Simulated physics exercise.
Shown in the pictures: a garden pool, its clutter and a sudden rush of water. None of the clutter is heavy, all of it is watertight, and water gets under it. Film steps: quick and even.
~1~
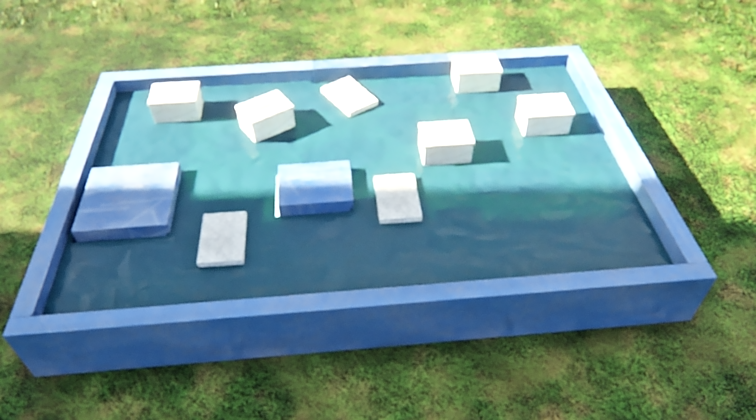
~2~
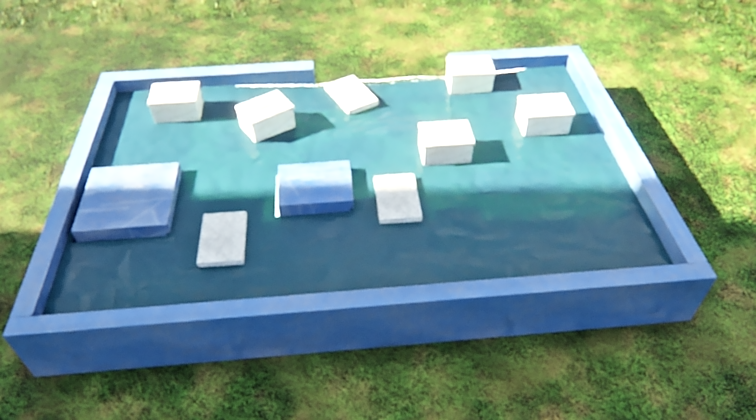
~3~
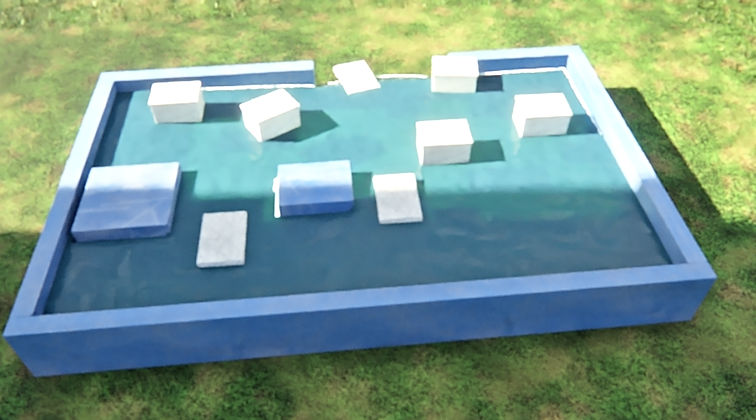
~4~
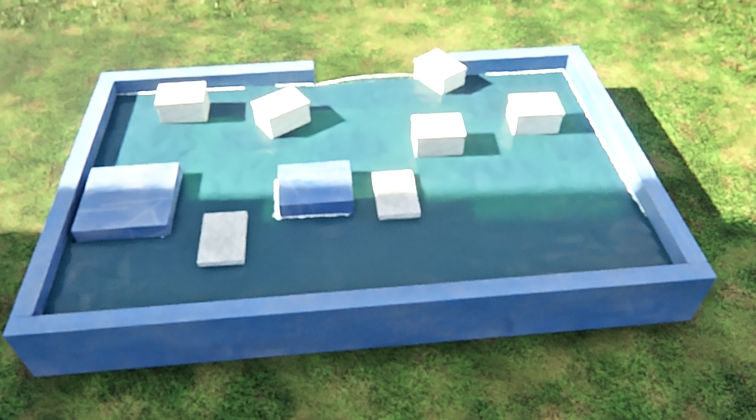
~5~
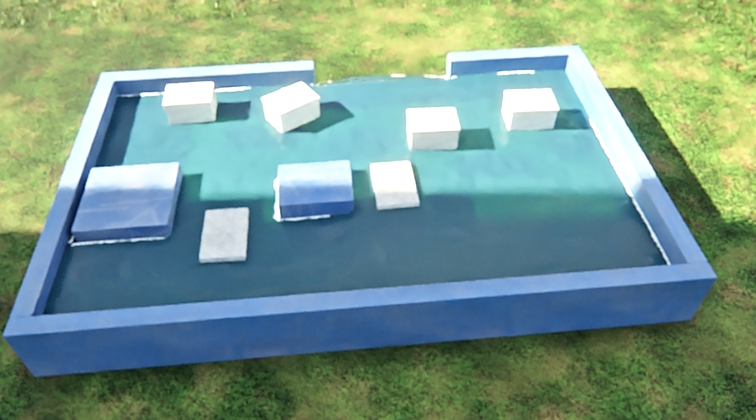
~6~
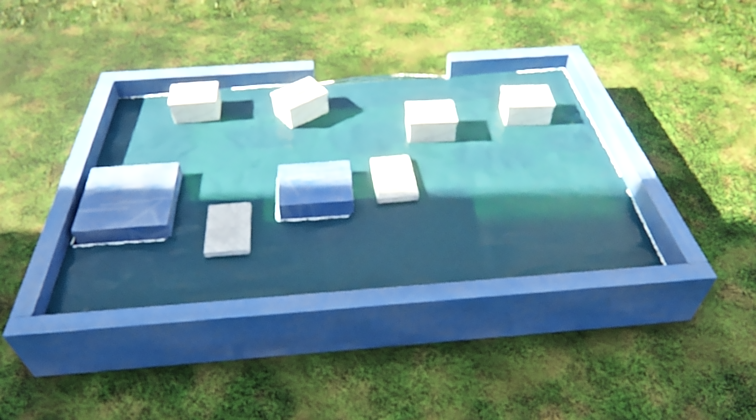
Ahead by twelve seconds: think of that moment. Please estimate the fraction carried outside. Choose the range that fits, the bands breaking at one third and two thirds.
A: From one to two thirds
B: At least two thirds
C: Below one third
(B) At least two thirds.
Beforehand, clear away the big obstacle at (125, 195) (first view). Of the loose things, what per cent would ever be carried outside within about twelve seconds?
Approx. 90 % of the lot.
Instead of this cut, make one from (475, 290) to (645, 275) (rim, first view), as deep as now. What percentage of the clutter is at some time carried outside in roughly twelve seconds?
Close to 40 percent, more or less.
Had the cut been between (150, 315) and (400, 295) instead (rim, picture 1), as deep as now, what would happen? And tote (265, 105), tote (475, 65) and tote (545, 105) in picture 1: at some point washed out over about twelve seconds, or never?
Going through them in sequence: Gets out, then trapped, then trapped.
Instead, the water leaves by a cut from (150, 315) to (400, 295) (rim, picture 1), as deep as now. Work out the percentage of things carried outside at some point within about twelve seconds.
I'd put it at 50 %.
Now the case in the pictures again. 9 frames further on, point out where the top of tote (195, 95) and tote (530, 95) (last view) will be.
My guess is close to (226, 90), then close to (489, 84).
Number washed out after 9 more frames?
That gives 4.
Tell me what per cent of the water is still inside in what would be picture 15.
It comes to about 74 parts in a hundred.
A moment on, 2 of 8 are out; 6 afloat.
Next, 4 of 8 are out; 4 afloat.
Later, 4 of 8 are out; 4 afloat.
In the end, 6 of 8 are out; 2 afloat.
